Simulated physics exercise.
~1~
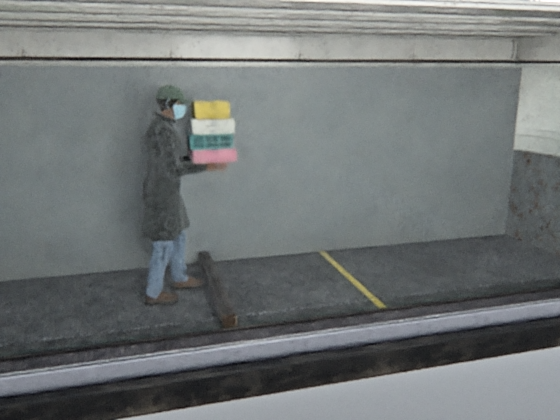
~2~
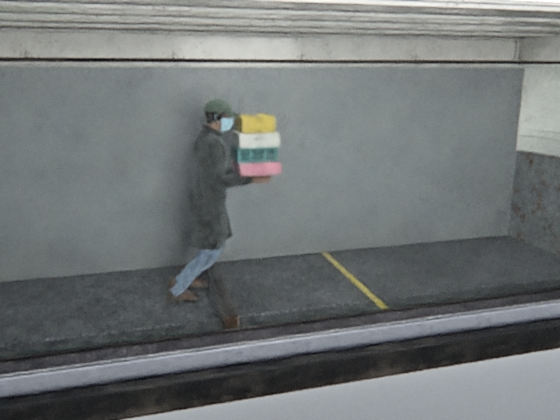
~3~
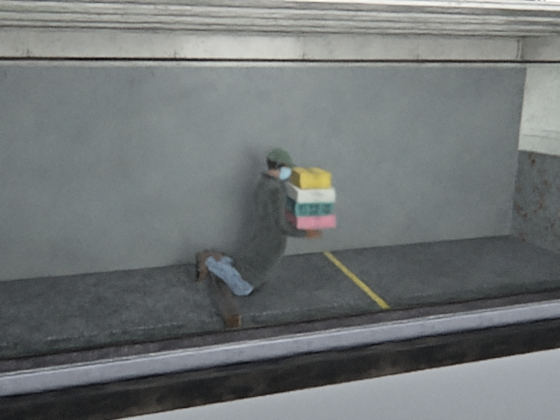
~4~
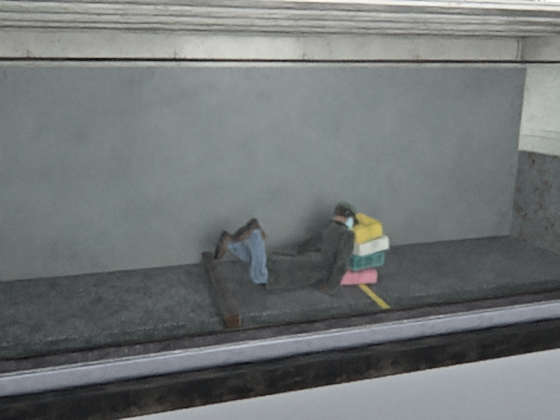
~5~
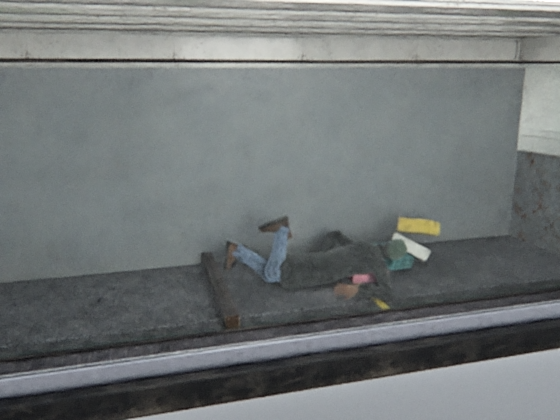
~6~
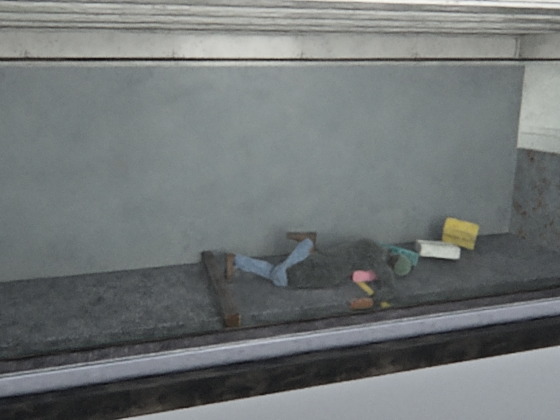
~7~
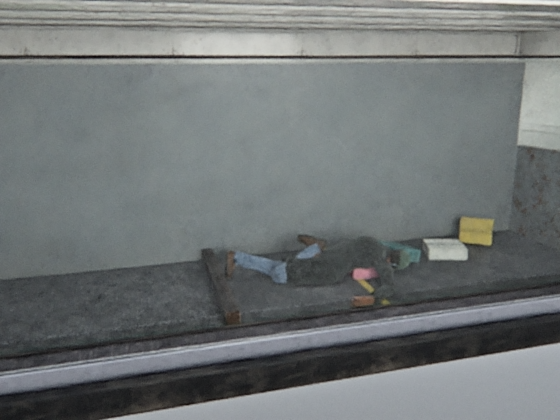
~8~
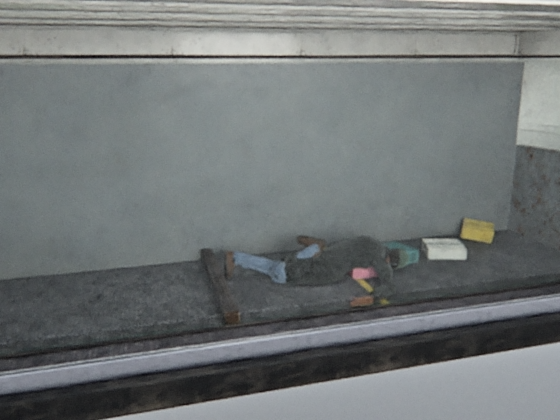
On a narrow grey walkway with a low rail across the floor and a yellow line beyond it, a masked person in a cap and long dark coat holds four stacked boxes on both forearms. The person pitches to the right, feet catching at the rail, and falls forward with the stack still upright. As the body lands face down, the boxes spill apart. The yellow carton tumbles farthest right, followed by the white parcel, while the teal crate and pink carton stay close. The person ends lying flat, with all four boxes at or beyond the line.
